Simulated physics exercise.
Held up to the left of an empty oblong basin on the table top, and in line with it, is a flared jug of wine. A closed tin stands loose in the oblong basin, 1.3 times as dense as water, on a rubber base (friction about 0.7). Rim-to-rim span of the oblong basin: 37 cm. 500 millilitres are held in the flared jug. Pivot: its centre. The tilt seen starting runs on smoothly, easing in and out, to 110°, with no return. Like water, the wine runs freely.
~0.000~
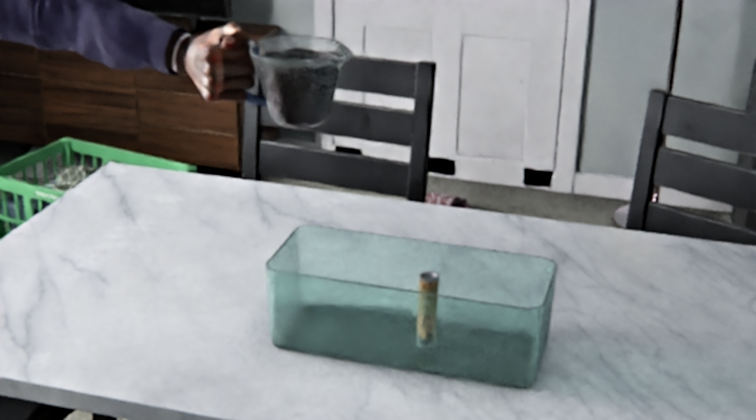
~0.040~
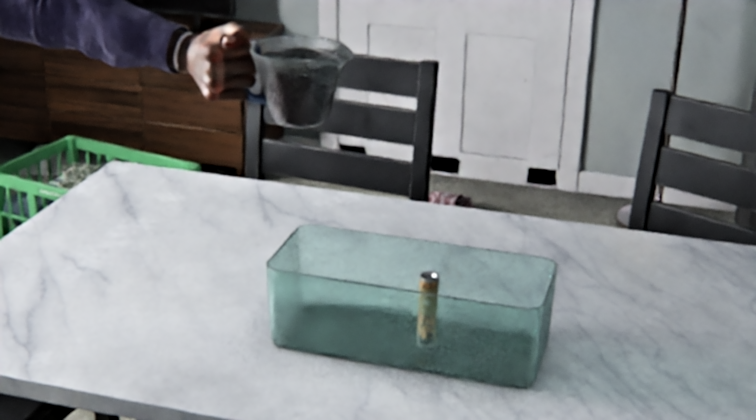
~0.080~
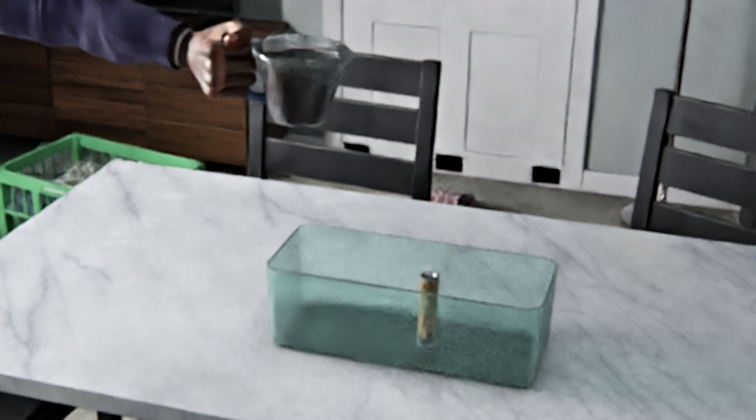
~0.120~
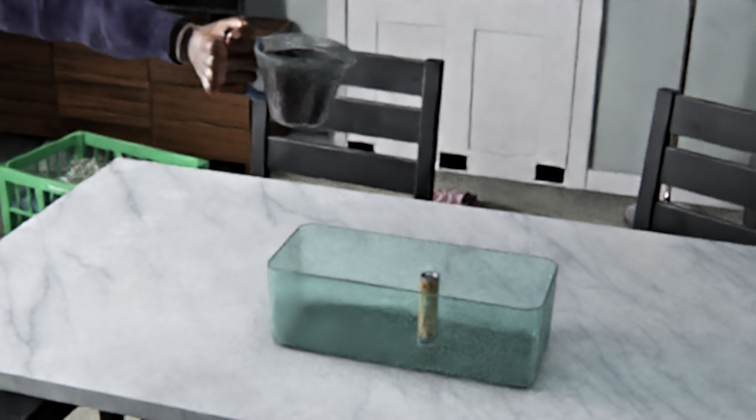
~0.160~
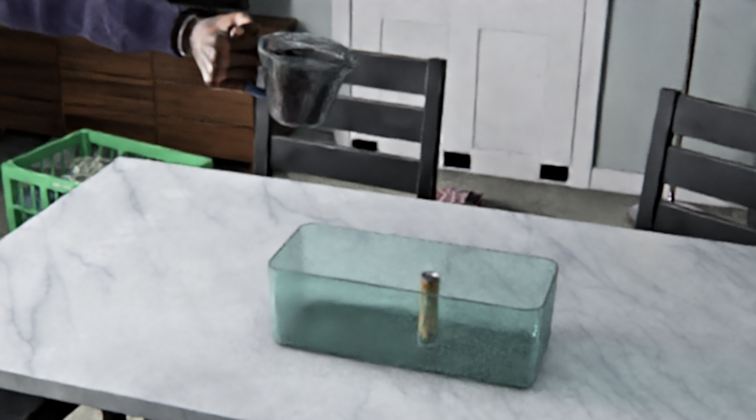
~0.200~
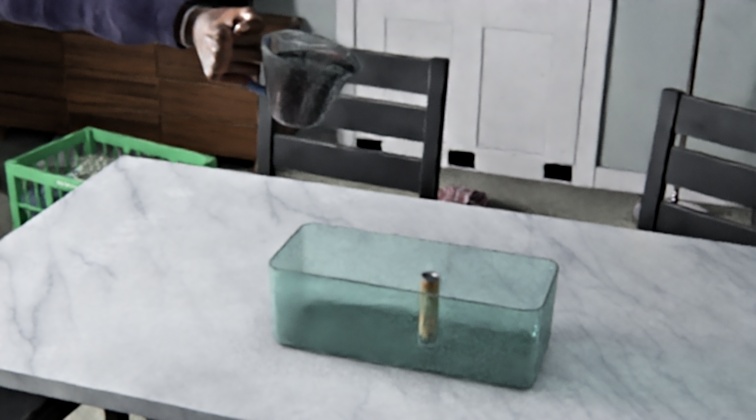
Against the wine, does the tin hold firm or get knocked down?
It's going to overturn.
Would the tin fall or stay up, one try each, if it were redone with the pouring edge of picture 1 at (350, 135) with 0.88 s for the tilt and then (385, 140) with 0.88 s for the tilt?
Trial 1 - tin stays standing; trial 2 - tin tips.
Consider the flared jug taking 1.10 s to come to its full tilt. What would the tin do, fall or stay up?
So the tin will tip over.
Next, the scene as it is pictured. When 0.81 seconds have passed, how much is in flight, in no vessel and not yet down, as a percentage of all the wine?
Close to 22 per cent.
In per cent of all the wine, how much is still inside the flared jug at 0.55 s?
Portion remaining: Approx. 52 per cent.
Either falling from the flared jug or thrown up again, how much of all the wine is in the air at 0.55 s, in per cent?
Estimate: About 42 % of all of it.
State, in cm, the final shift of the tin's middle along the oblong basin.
Around 8.5 cm.
After 0.55 s the tilt is 77° and 52 per cent is still to pour; the tin stands where it began.
After 0.81 s the tilt is 108° and 3 per cent is still to pour; the tin leans 9°.
After 1.09 s the tilt is 110° and 0 per cent is still to pour; the tin lies on its side.
After 1.38 s the tilt is 110° and 0 per cent is still to pour; the tin lies on its side.
In the end the tin lies on its side.
